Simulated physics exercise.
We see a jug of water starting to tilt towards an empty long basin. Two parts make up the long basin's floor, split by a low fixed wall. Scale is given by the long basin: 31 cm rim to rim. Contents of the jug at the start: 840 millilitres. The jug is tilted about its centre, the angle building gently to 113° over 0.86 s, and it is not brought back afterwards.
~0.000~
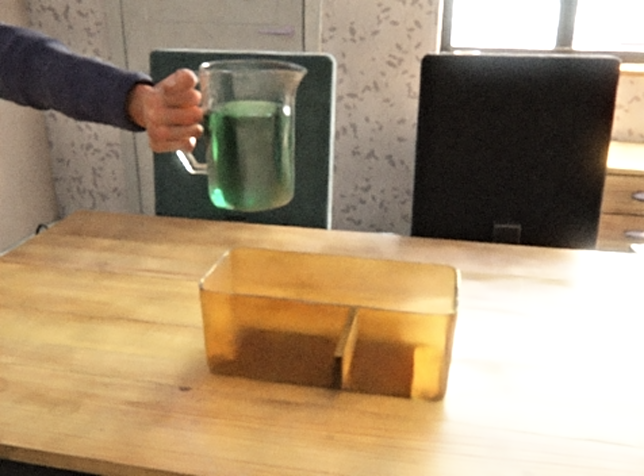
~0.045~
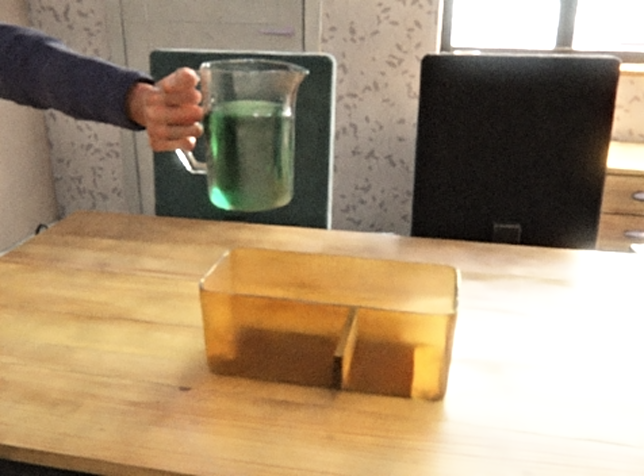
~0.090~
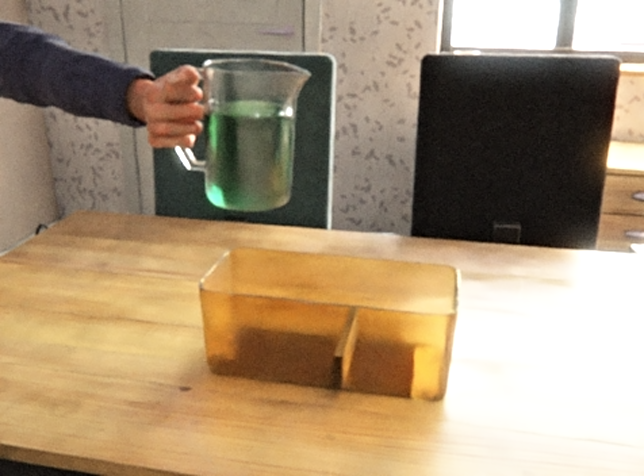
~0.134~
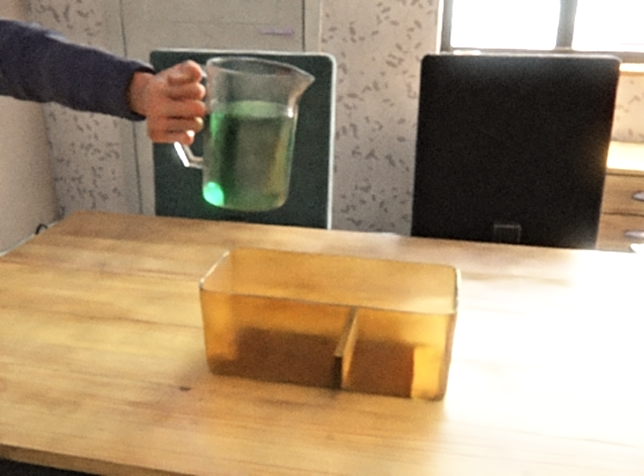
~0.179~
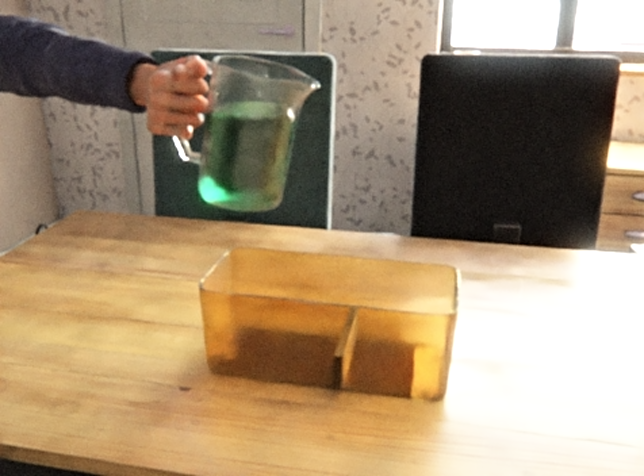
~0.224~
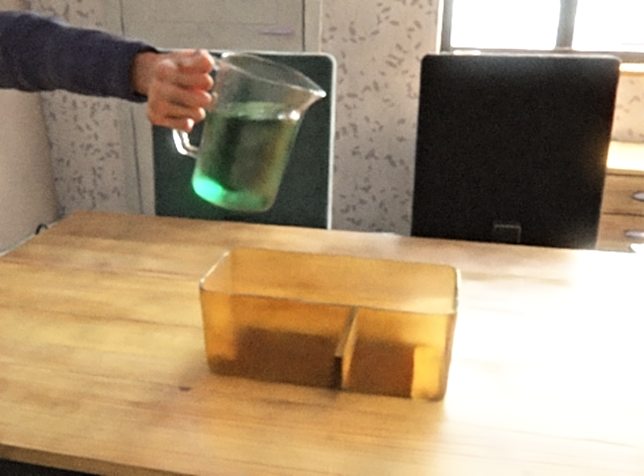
A hand holding a glass jug of green liquid above an amber divided basin, slowly tilting it to the right.
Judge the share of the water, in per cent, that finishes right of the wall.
87 percent, roughly.
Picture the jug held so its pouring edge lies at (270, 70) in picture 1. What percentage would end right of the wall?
It would then come to around 35 percent.
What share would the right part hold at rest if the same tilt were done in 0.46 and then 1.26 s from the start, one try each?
In turn about 80 and 85 per cent.
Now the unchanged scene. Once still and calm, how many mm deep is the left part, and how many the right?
Depths: Left near 4 mm, right near 46 mm.
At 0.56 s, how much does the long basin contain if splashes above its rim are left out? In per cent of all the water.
About 0%.
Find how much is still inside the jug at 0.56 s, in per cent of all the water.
88 %.
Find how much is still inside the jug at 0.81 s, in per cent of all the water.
Around 30 in a hundred is still there.
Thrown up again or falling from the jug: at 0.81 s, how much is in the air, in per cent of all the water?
Roughly 28 per cent.
After 0.56 s the tilt is 83° and 88 per cent is still to pour, 0 is left of the wall and 0 right of it.
After 0.81 s the tilt is 112° and 30 per cent is still to pour, 2 is left of the wall and 41 right of it.
After 1.08 s the tilt is 113° and 2 per cent is still to pour, 7 is left of the wall and 82 right of it.
After 1.36 s the tilt is 113° and 0 per cent is still to pour, 9 is left of the wall and 87 right of it.
In the end 10 per cent lies left of the wall, 87 right of it and 4 outside.
